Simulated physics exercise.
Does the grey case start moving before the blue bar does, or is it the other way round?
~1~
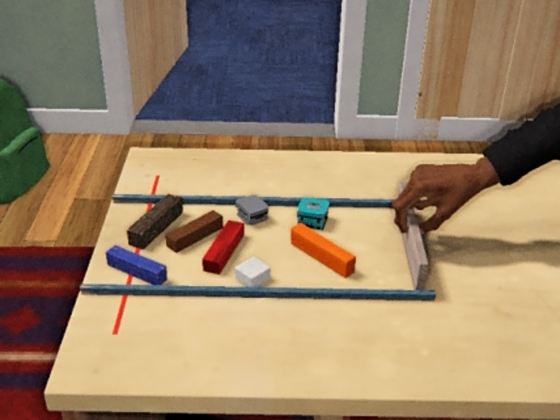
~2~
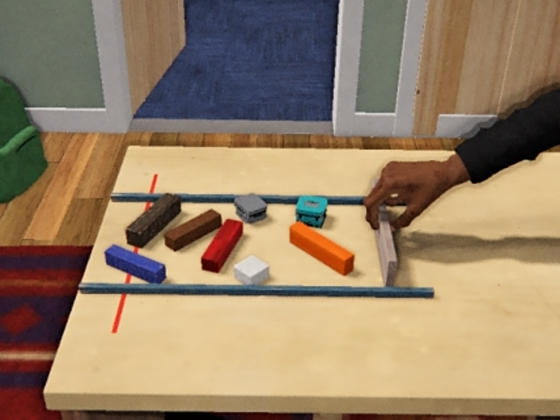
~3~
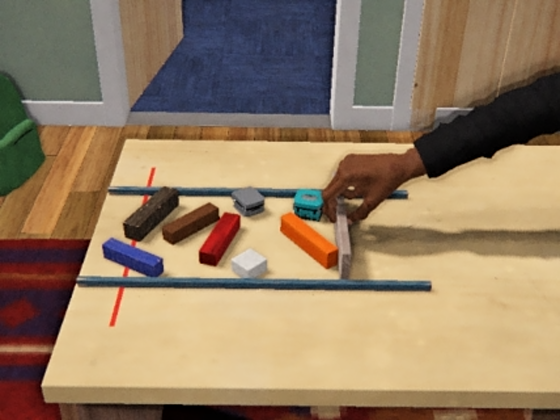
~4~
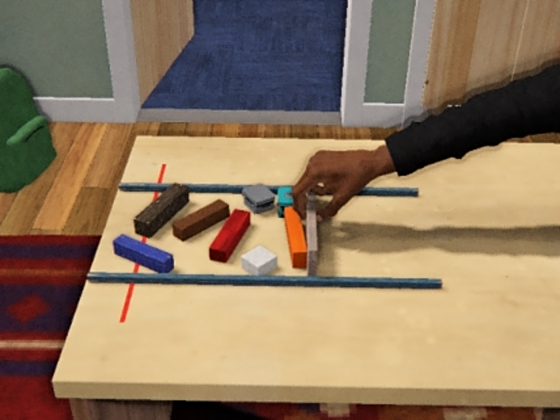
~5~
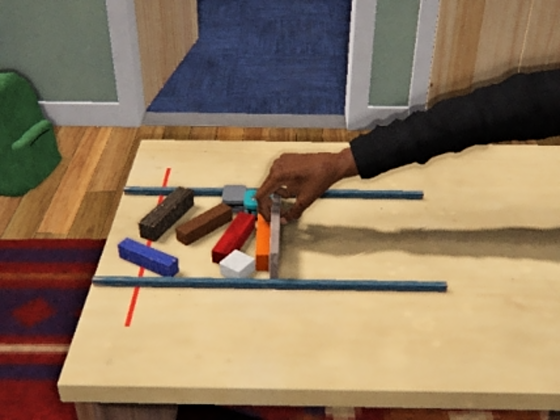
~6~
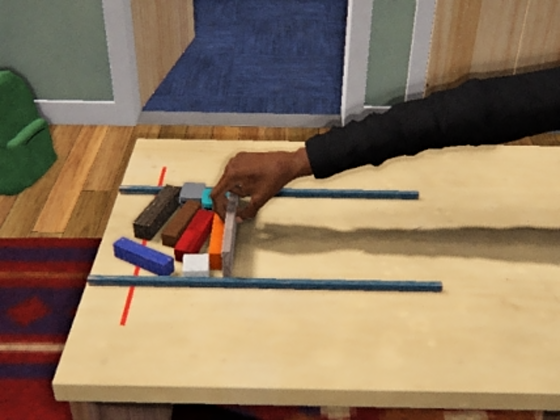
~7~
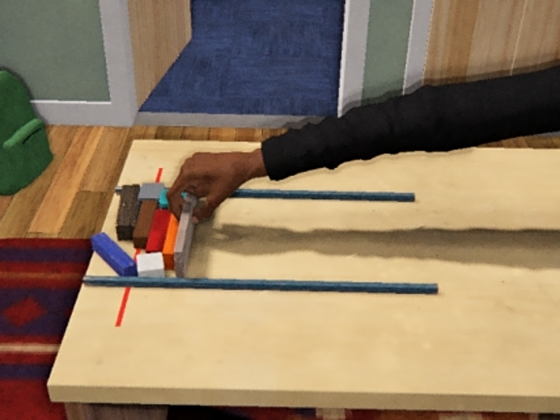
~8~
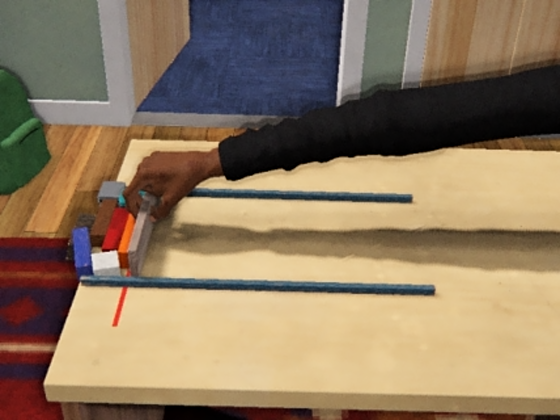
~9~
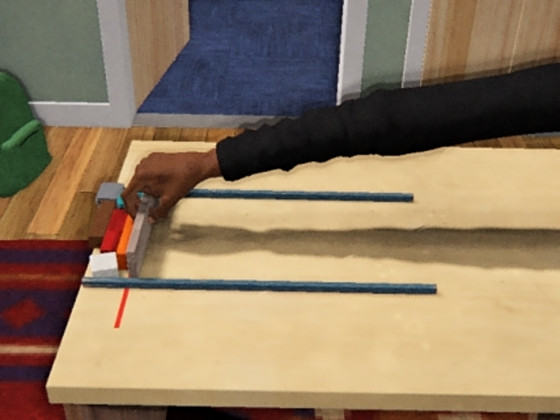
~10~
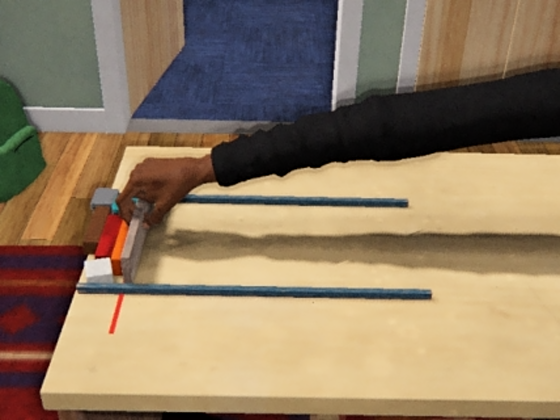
The grey case starts moving first, while the blue bar is still at rest. The blue bar only shifts later, as the bunched blocks near the table's left edge.
